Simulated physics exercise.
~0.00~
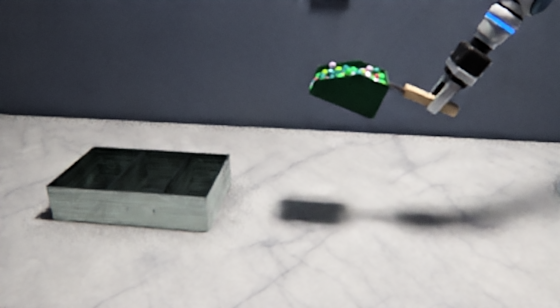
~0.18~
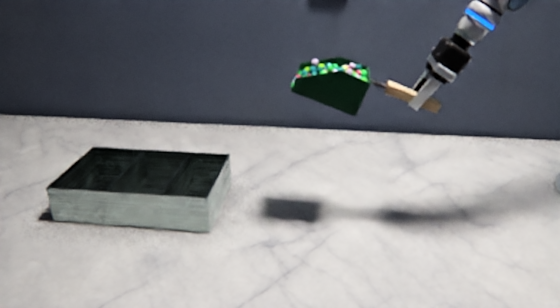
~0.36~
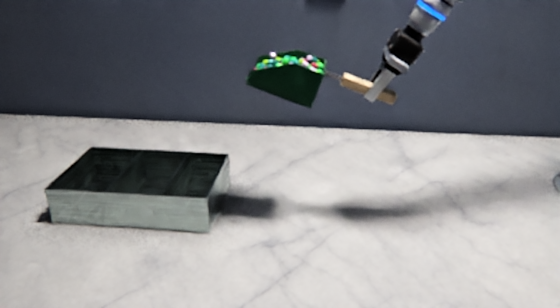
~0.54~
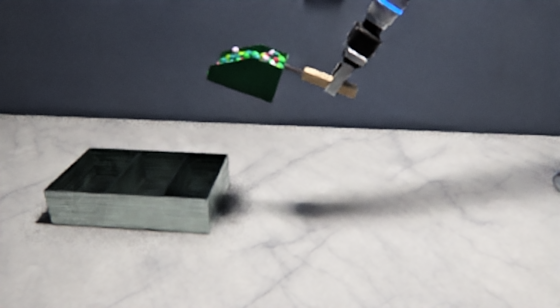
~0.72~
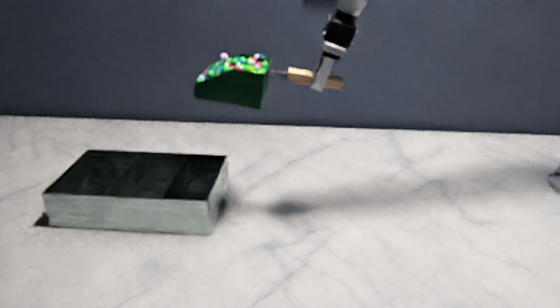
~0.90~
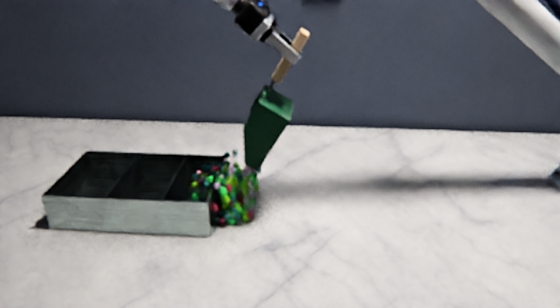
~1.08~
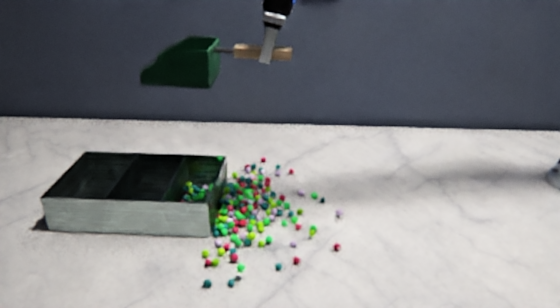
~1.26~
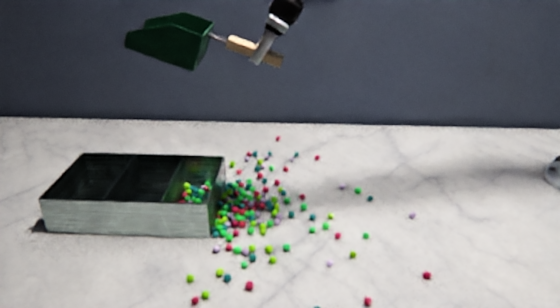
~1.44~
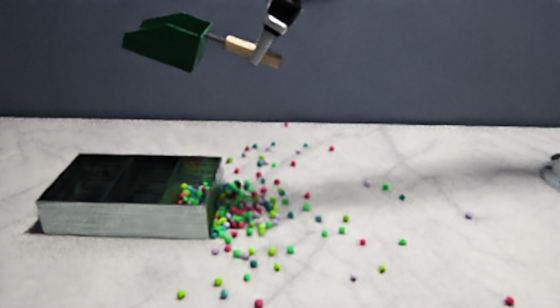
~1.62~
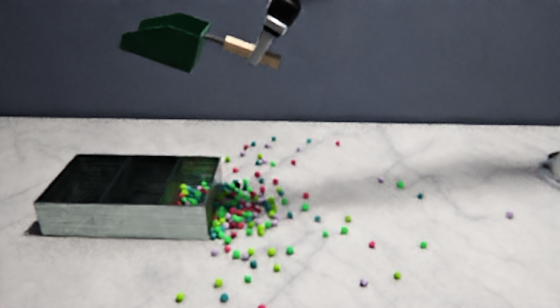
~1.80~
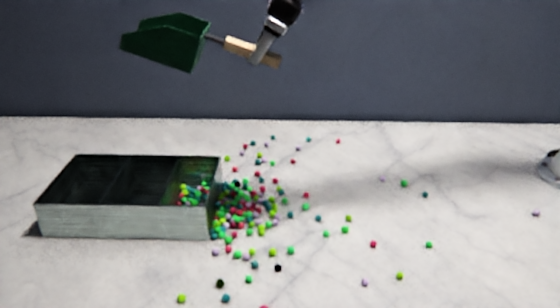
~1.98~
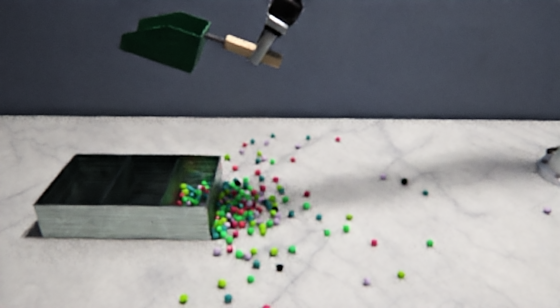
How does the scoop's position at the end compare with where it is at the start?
The scoop starts toward the right side of the view, well away from the box, and ends farther left and a little higher, above the right part of the box.
